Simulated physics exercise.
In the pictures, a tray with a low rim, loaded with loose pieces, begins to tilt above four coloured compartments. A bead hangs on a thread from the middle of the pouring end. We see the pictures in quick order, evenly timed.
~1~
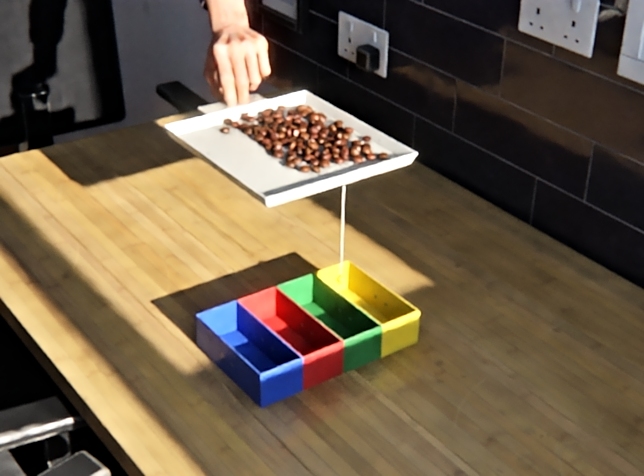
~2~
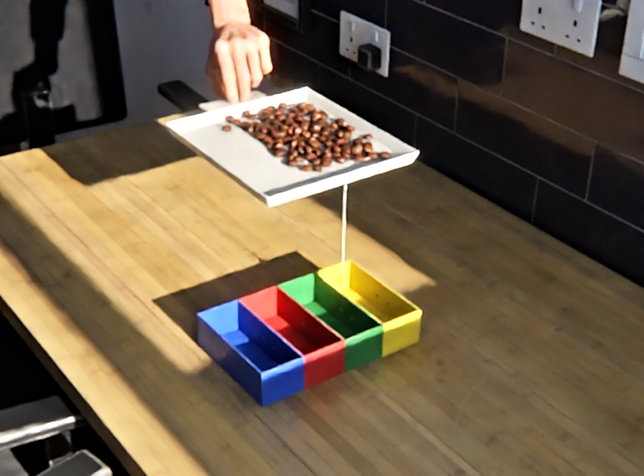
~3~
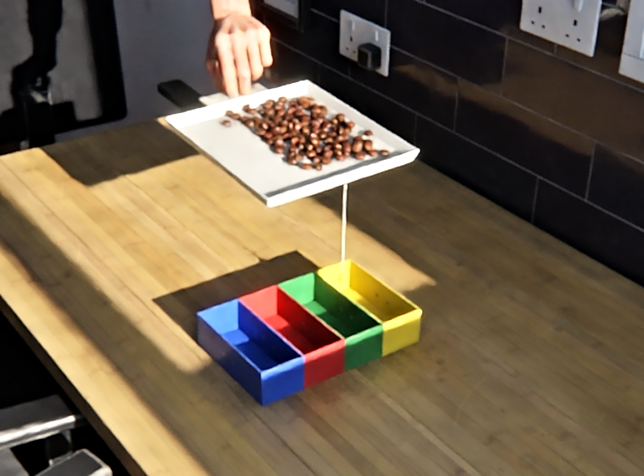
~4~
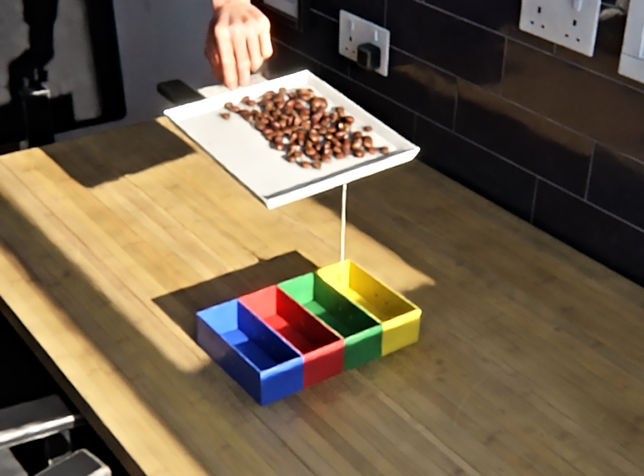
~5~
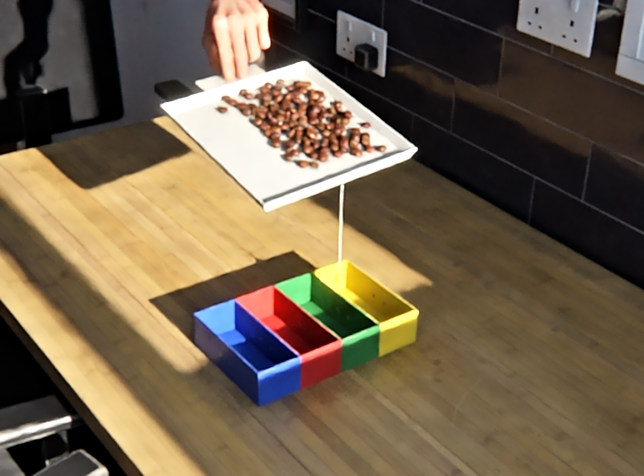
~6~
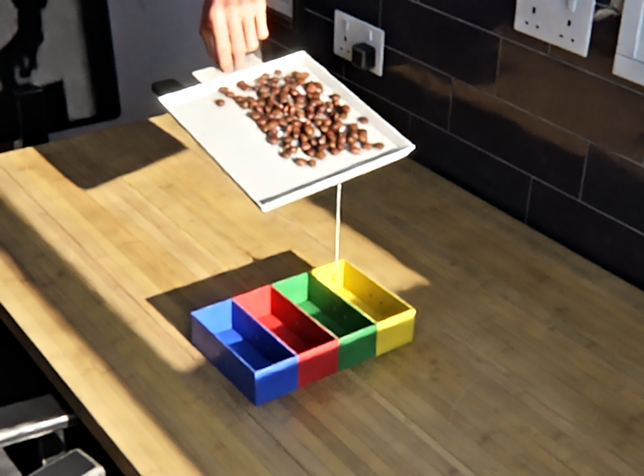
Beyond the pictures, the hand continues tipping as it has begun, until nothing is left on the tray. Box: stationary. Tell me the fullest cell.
It is the red one.
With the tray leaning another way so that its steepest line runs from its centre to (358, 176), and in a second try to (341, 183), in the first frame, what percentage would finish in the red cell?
Somewhere close to 0 % the first time, 10 % the second.
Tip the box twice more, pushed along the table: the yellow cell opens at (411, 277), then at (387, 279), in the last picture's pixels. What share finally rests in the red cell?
In turn 20 and 40 in a hundred.
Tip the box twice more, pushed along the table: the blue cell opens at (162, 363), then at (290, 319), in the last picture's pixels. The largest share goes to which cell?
First try: The yellow cell; second try: The blue one.
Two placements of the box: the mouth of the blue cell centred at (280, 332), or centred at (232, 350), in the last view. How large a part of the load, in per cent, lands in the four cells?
First case 100 in a hundred, second case 100 in a hundred.
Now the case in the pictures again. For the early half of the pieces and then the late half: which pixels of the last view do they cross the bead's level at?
First part (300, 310), rest (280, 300).
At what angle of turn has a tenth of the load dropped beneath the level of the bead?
Roughly 55 degrees of turn.
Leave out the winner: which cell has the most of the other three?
The second spot goes to the green one.
Soon after the last picture, tray tipped steeply; most on the tray; a small part in the red cell; a stray few in the blue cell; a stray few in the green cell; a small part falling or outside the box.
A little later, tray tipped right over; a stray few on the tray; about half in the red cell; about a quarter in the green cell; a small part in the blue cell; a small part in the yellow cell; a small part falling or outside the box.
Later still, tray tipped past a quarter turn; about half in the red cell; about a quarter in the green cell; a small part in the blue cell; a small part in the yellow cell; a stray few falling or outside the box.
At rest, tray tipped past a quarter turn; about half in the red cell; about a quarter in the green cell; a small part in the blue cell; a small part in the yellow cell; a stray few outside the box.
